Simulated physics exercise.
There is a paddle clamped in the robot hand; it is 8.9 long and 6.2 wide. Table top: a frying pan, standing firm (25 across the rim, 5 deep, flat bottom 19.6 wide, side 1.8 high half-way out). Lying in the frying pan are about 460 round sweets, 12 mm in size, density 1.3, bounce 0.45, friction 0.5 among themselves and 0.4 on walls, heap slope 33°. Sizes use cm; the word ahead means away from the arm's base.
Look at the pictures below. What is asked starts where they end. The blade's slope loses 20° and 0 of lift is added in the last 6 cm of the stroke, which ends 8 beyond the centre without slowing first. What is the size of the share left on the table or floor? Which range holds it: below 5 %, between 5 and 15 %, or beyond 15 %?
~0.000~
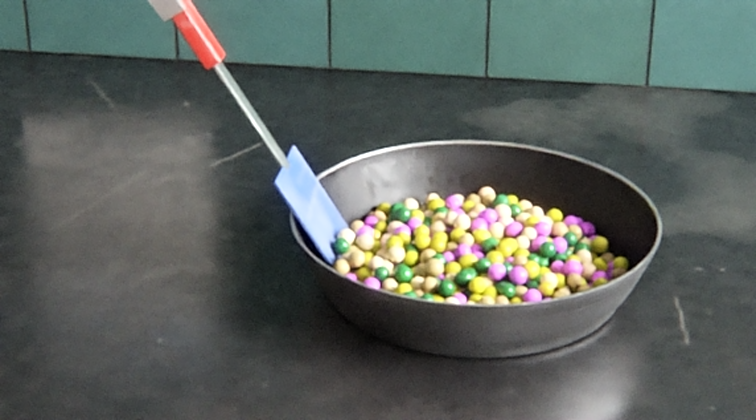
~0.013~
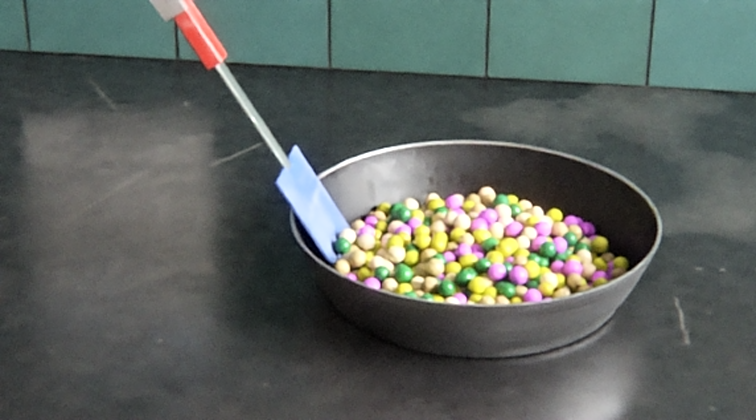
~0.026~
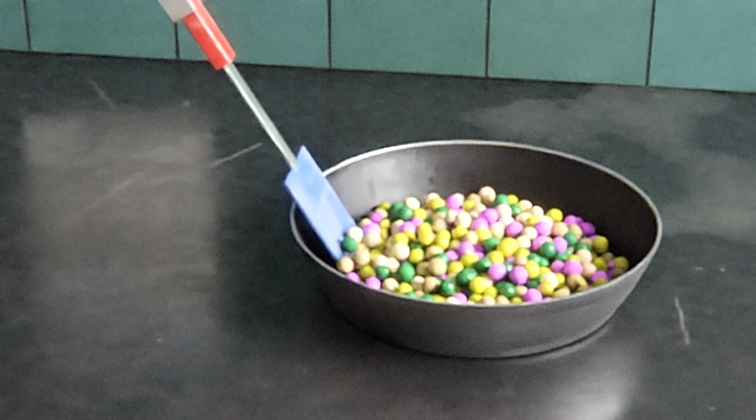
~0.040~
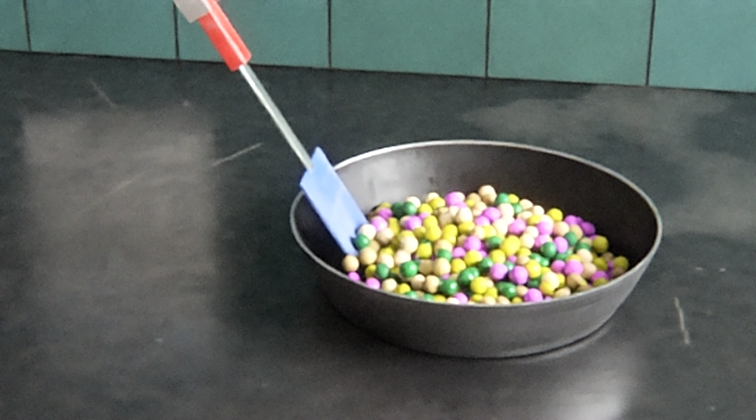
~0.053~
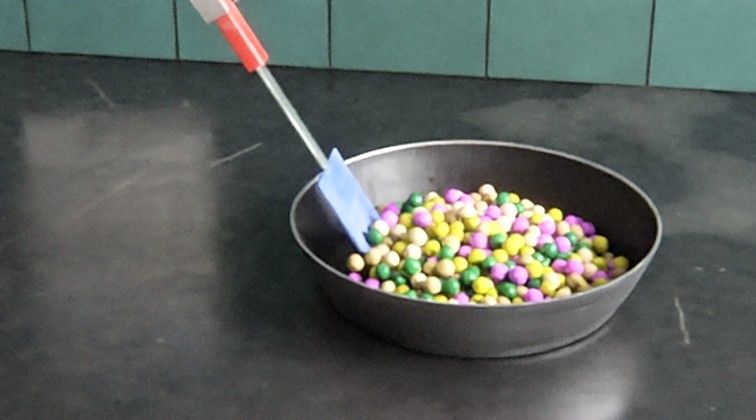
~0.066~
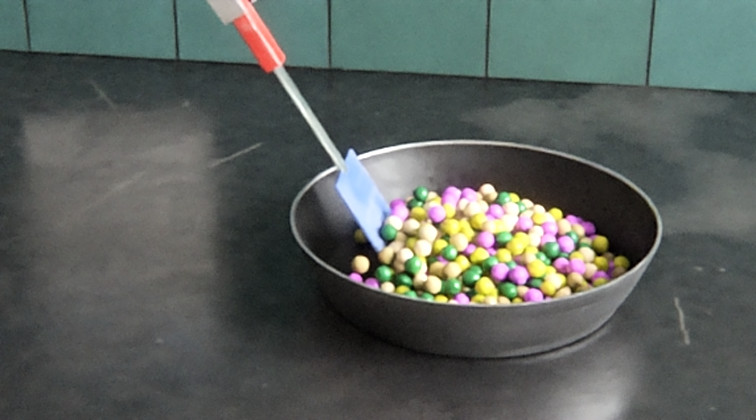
The range below 5 %.
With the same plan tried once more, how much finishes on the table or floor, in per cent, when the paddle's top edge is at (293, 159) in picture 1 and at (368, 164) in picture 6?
Around 5 per cent finishes on the table or floor.
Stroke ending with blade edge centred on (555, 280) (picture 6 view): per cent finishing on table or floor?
Something close to 0 in a hundred.
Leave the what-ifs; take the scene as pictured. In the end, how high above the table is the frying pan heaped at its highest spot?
Height at the end: Around 6.0 cm.
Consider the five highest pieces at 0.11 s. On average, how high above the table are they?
Somewhere around 6 centimetres high.
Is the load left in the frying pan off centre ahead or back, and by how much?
The balance point lies close to 3.5 cm ahead.
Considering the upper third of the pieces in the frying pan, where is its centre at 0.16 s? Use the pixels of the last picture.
Roughly pixel (532, 240).
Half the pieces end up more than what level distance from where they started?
Roughly 2 centimetres.
After 0.11 s, sloping 58°, highest piece 6 above the table; 459 in the frying pan.
After 0.16 s, sloping 51°, highest piece 7 above the table; 459 in the frying pan.
After 0.39 s, sloping 38°, highest piece 6 above the table; 451 in the frying pan, 7 on the table or floor, 1 on the blade or in flight.
After 1.44 s, sloping 38°, highest piece 6 above the table; 451 in the frying pan, 8 on the table or floor.
In the end, 451 in the frying pan, 8 on the table or floor. That is 2 % on the table or floor.
